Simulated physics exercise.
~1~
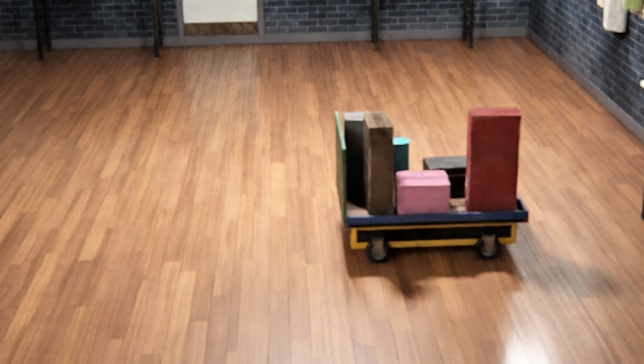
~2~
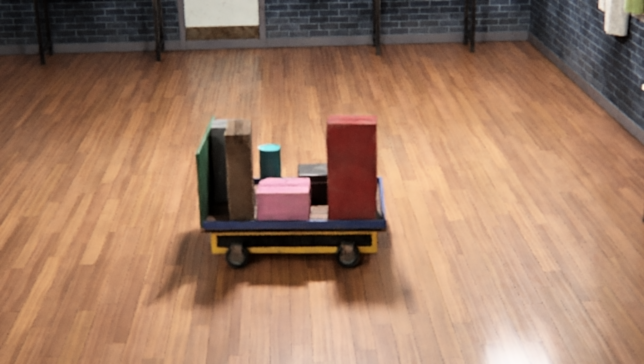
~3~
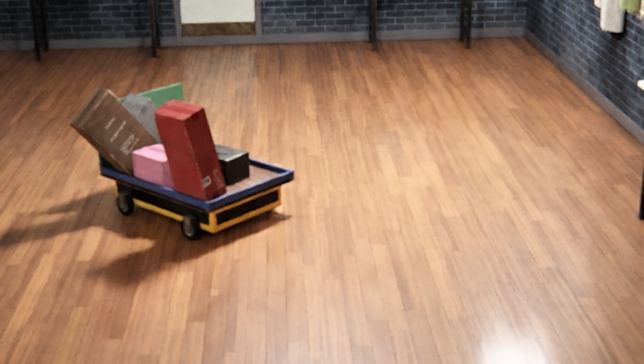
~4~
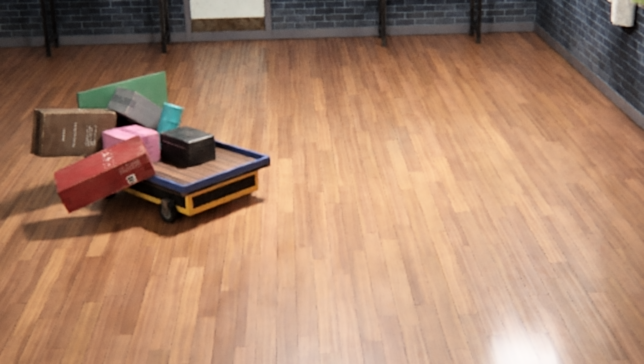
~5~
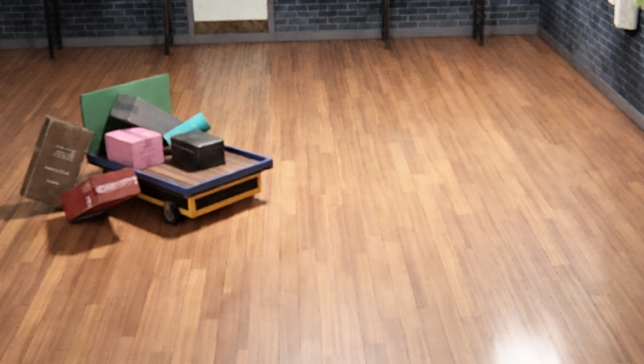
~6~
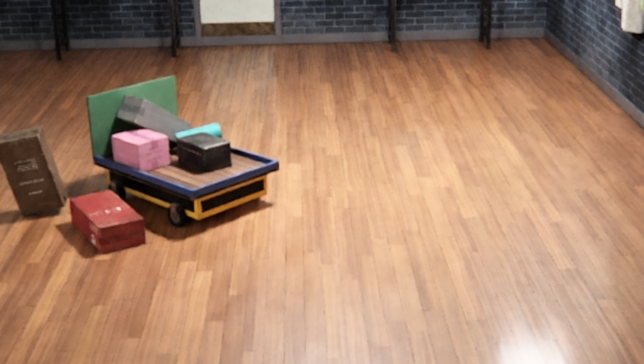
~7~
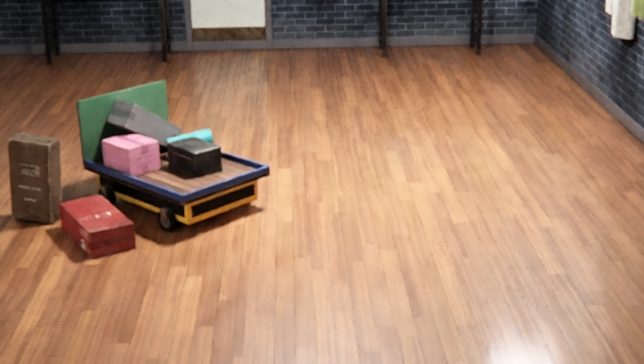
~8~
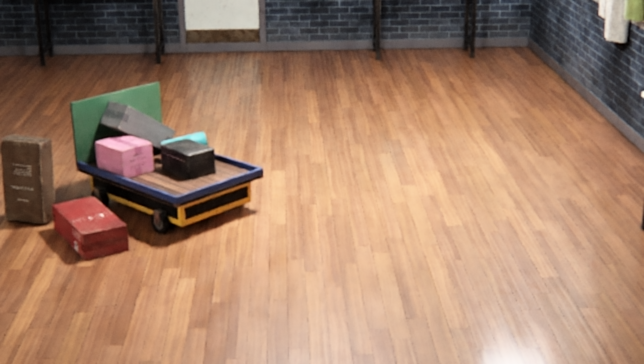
In a room with a wooden floor and dark brick walls, seen from slightly above, a flat blue and yellow cart stands right of centre. It carries a green board, dark and brown boxes at its left, a pink box and turquoise canister in the middle, and a black box and tall red box toward the right. The cart rolls left and turns, and the tall boxes lean over. As it stops, the brown and red boxes tumble off its left side, while the canister tips over. The brown box ends standing on the floor, the red one lies nearby, and the others stay aboard, the grey one slumped against the board.
